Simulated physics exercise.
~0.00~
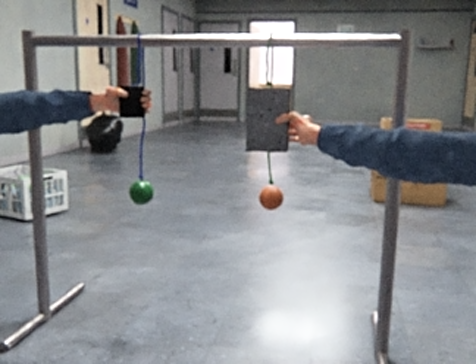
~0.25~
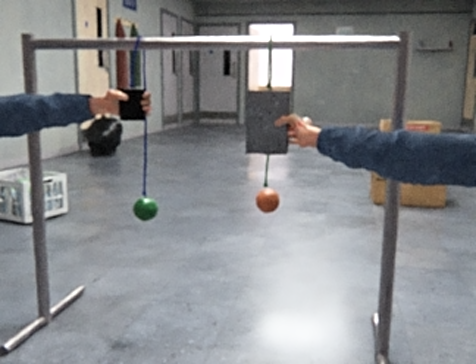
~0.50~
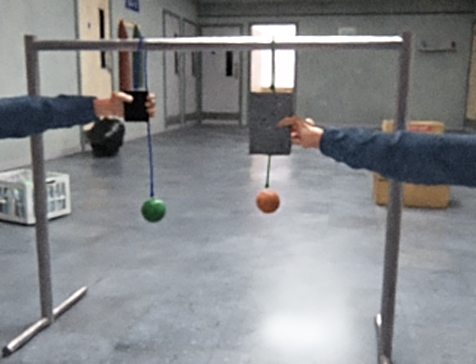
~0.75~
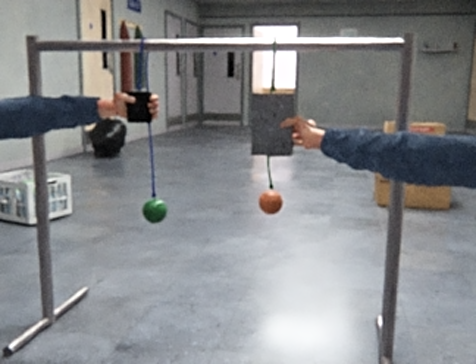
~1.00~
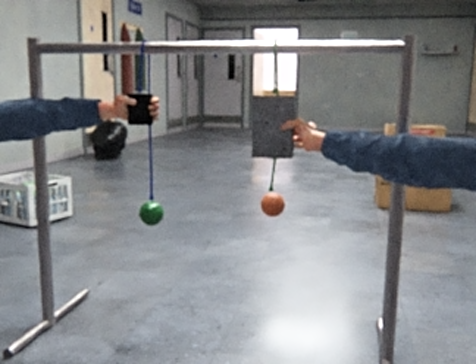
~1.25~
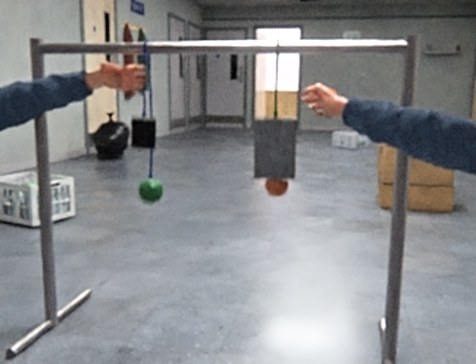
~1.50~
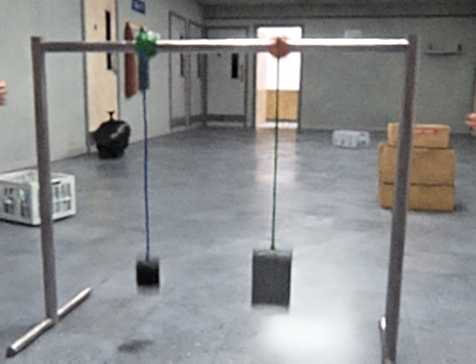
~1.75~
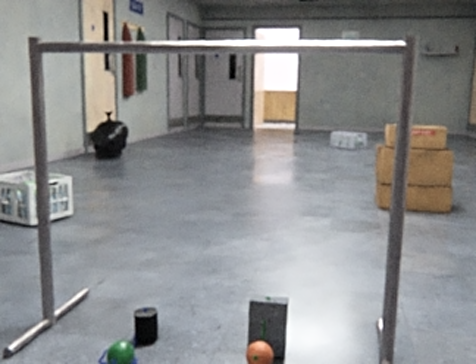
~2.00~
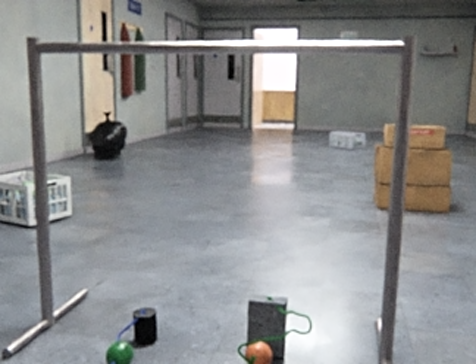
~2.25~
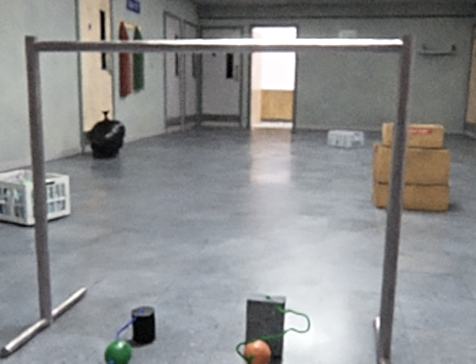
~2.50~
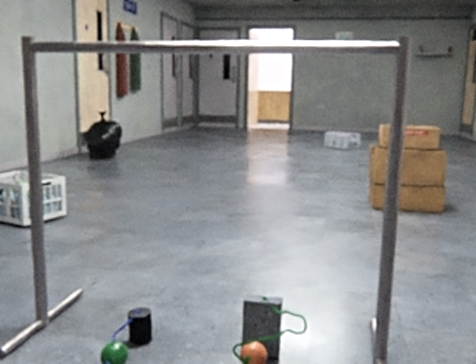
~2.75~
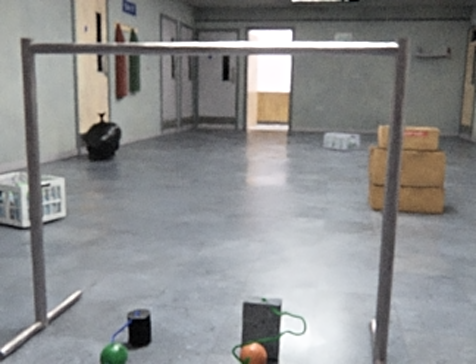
A small black block and a larger grey slab, each roped over a metal bar to a green or orange ball, are released by two hands and drop as the balls rise to the bar; everything falls, and the blocks and balls end on the floor.
